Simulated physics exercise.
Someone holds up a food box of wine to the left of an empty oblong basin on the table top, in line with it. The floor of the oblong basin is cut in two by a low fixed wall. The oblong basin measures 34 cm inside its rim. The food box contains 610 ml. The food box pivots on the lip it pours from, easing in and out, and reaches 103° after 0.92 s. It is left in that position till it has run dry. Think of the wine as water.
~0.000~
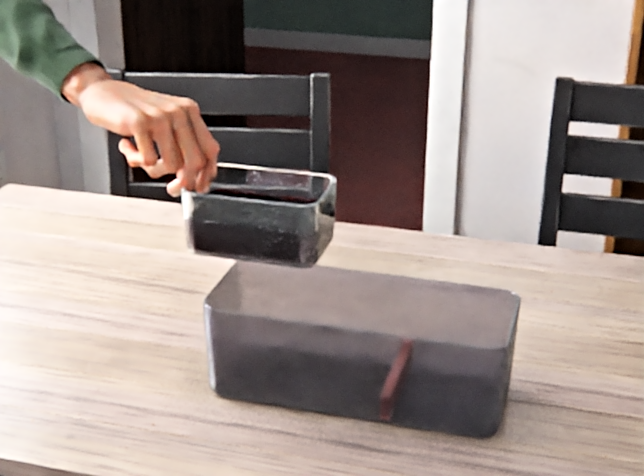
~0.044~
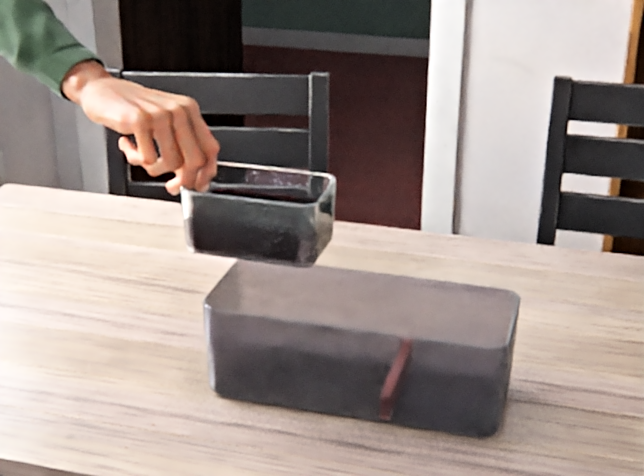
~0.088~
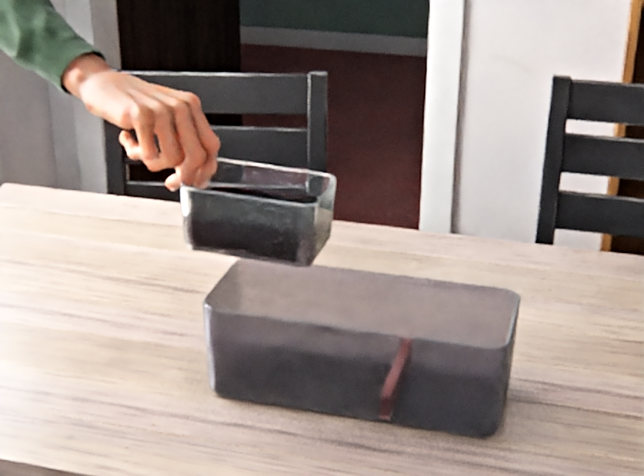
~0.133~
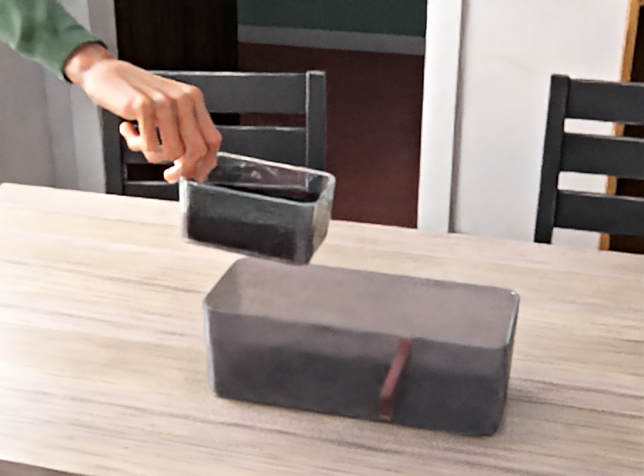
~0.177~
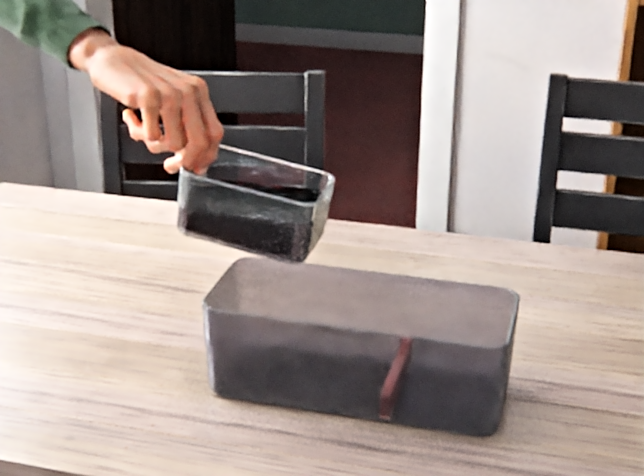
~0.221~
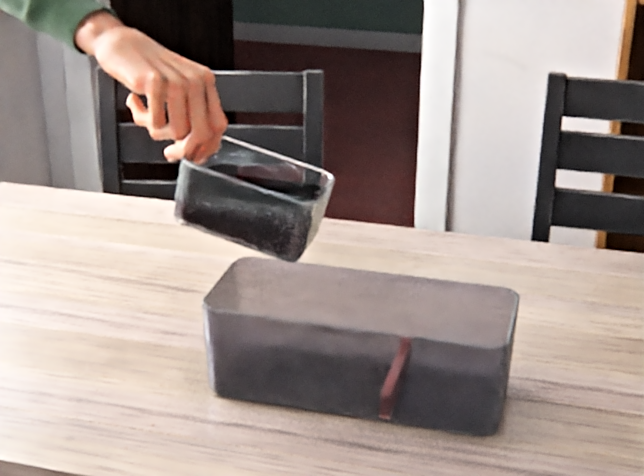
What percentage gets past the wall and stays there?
About 66 per cent.
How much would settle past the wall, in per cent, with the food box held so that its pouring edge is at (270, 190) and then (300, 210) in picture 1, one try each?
I'd say 15 percent on the first go, 35 percent on the next.
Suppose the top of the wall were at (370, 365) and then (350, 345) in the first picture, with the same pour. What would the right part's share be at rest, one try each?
Roughly 80 per cent, then 90 per cent.
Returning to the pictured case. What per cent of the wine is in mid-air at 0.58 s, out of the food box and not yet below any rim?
My guess is roughly 36 %.
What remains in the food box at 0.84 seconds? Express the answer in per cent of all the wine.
Close to 12 in a hundred.
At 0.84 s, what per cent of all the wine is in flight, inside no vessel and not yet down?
Estimate: Around 16 per cent.
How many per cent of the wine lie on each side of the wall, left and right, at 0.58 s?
Lab note: Left near 3, right near 0.
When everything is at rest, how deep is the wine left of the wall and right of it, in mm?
About 8 mm left, about 28 mm right.
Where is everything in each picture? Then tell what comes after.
Tilt 0°; pouring edge (327, 193); surface from (200, 200) to (326, 214); the oblong basin's rim runs from (221, 282) to (514, 321); the wall's top is at (398, 369), in the first picture.
Tilt 1°; pouring edge (327, 193); surface from (199, 199) to (325, 212), in the second picture.
Tilt 2°; pouring edge (326, 193); surface from (198, 197) to (324, 210), in the third picture.
Tilt 5°; pouring edge (326, 193); surface from (196, 194) to (324, 208), in the fourth picture.
Tilt 9°; pouring edge (325, 193); surface from (194, 189) to (322, 202), in the fifth picture.
Tilt 14°; pouring edge (325, 192); surface from (192, 181) to (322, 199), in the sixth picture.
By 0.58 s the tilt is 72° and 60 per cent is still to pour, 3 is left of the wall and 0 right of it.
By 0.84 s the tilt is 101° and 11 per cent is still to pour, 7 is left of the wall and 66 right of it.
By 1.12 s the tilt is 103° and 0 per cent is still to pour, 27 is left of the wall and 68 right of it.
By 1.42 s the tilt is 103° and 0 per cent is still to pour, 32 is left of the wall and 66 right of it.
At rest 32 per cent lies left of the wall, 66 right of it and 2 outside.
